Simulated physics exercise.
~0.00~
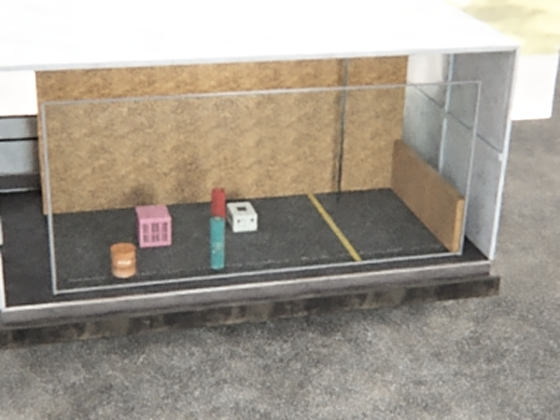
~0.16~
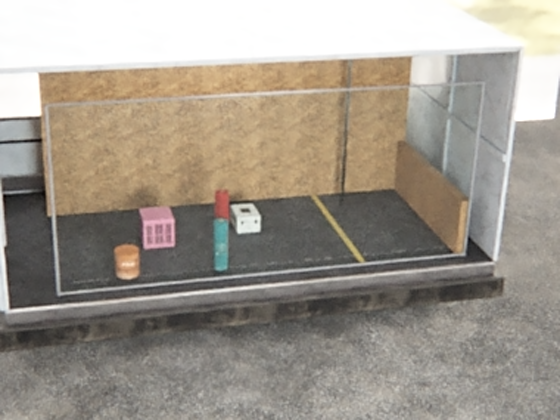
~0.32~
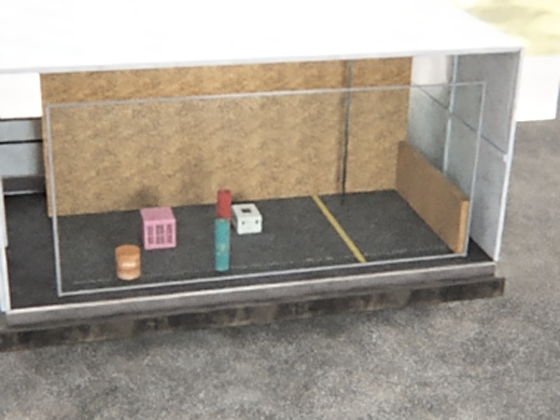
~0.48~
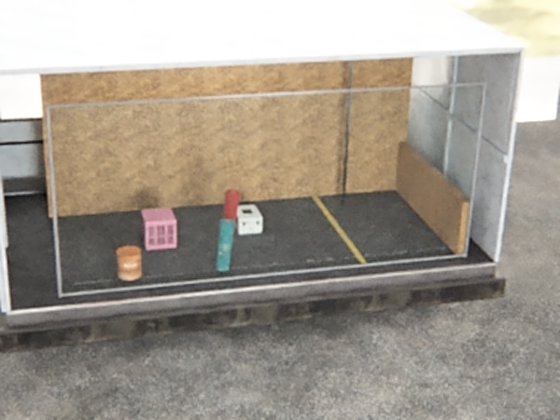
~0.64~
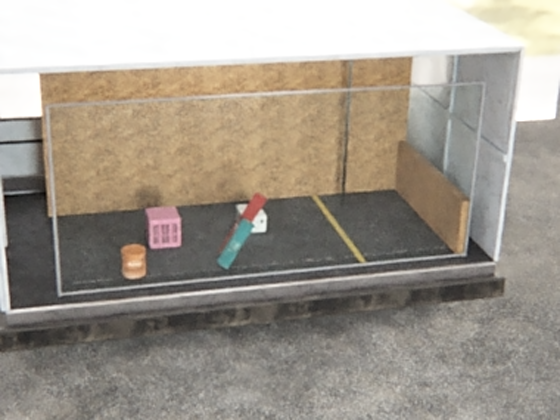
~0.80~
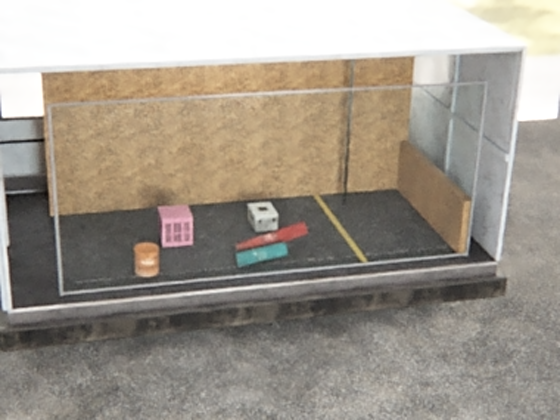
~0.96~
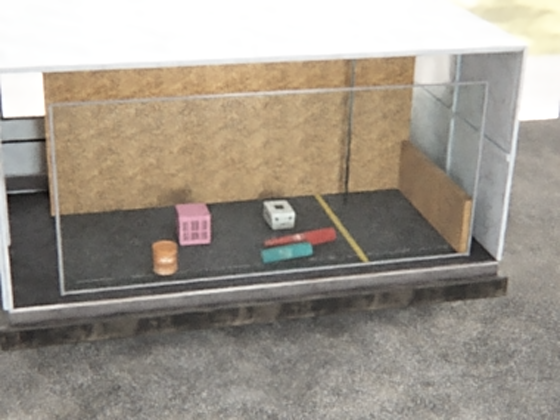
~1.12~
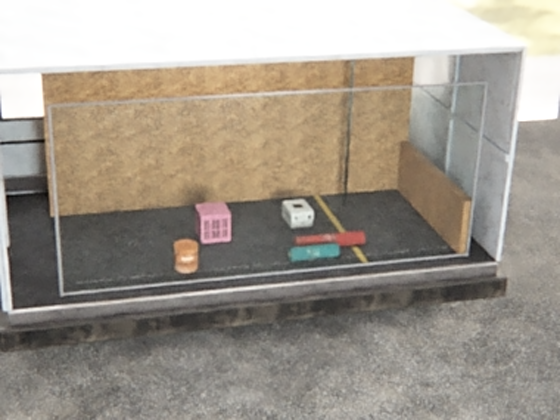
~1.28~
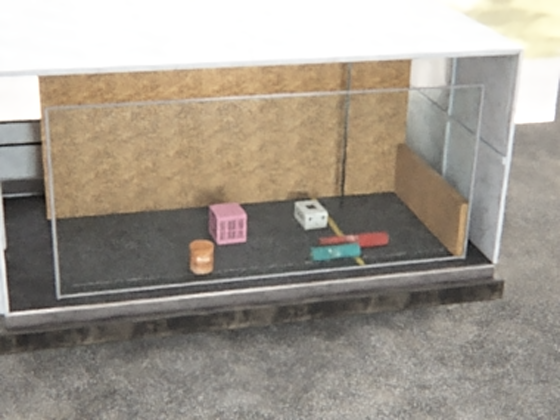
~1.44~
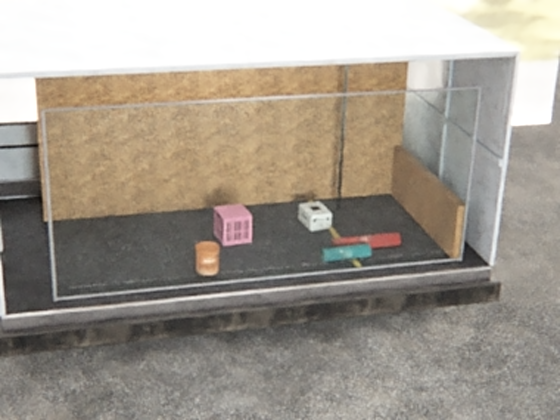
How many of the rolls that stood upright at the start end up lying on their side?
Two of them do, the red roll and the teal roll.
